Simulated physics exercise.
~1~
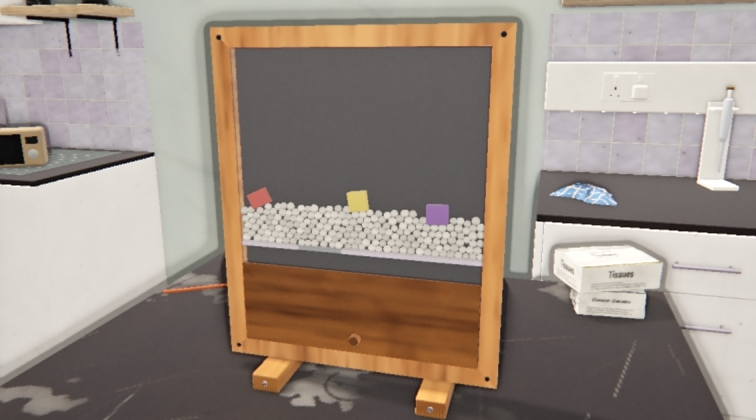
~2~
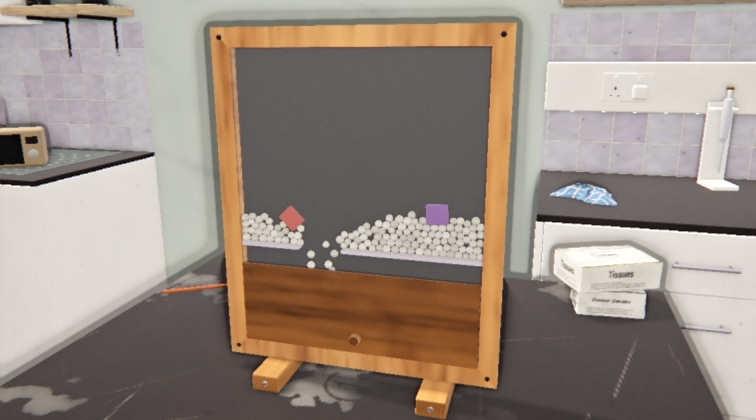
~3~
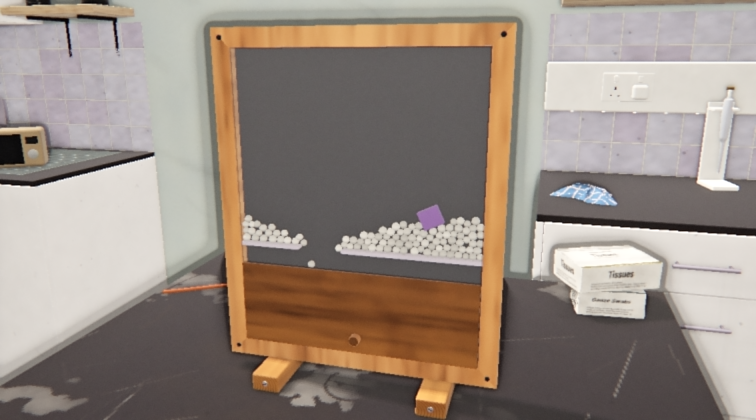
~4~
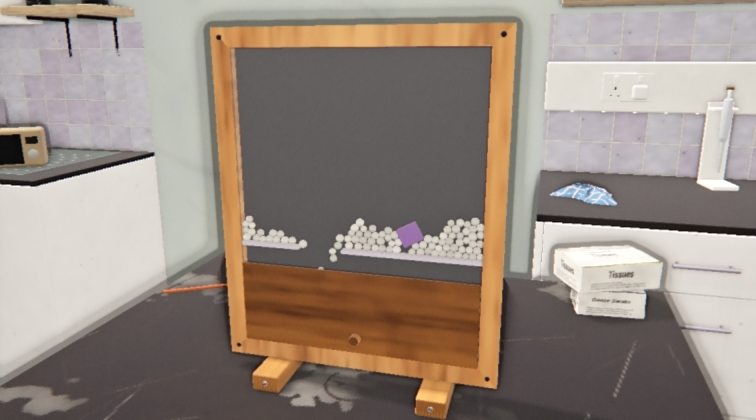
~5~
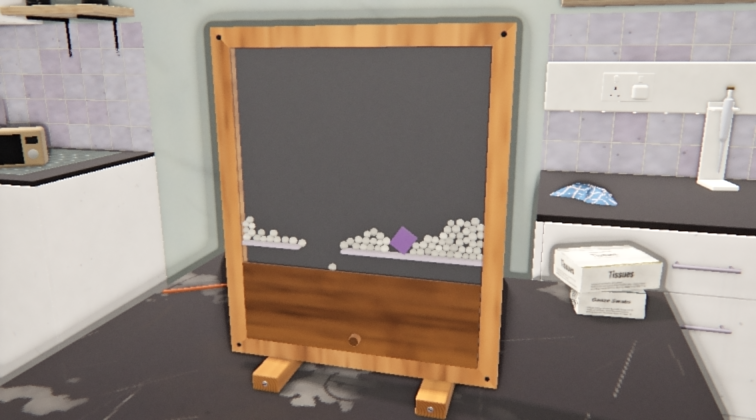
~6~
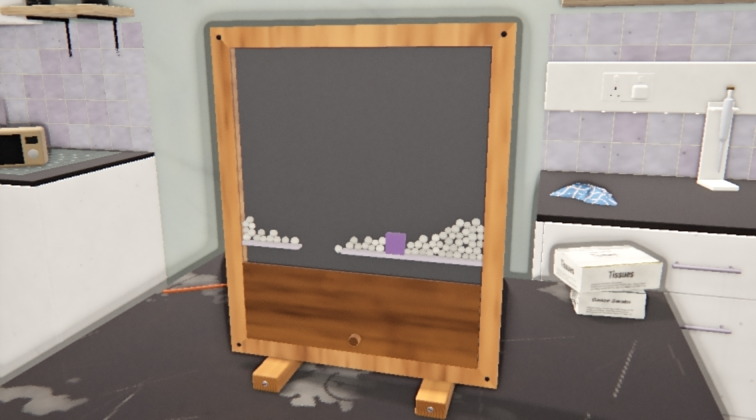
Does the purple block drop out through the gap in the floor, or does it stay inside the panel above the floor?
The purple block stays inside the panel. It shifts left and sinks as the balls drain, but it comes to rest on the right side of the gap.
A wooden-framed panel with a dark back stands on a black kitchen counter, seen from the front by a still camera, with white boxes to its right. Inside lies a level bed of small white balls, topped by a red block at left, a yellow one near the middle and a purple one at right. A gap opens in the floor left of centre, balls pour through, and the yellow block disappears. The red block slides right towards the gap and vanishes too. The purple block tips and sinks leftward, ending among the balls on the right-hand ledge, with sloping heaps left on both sides.
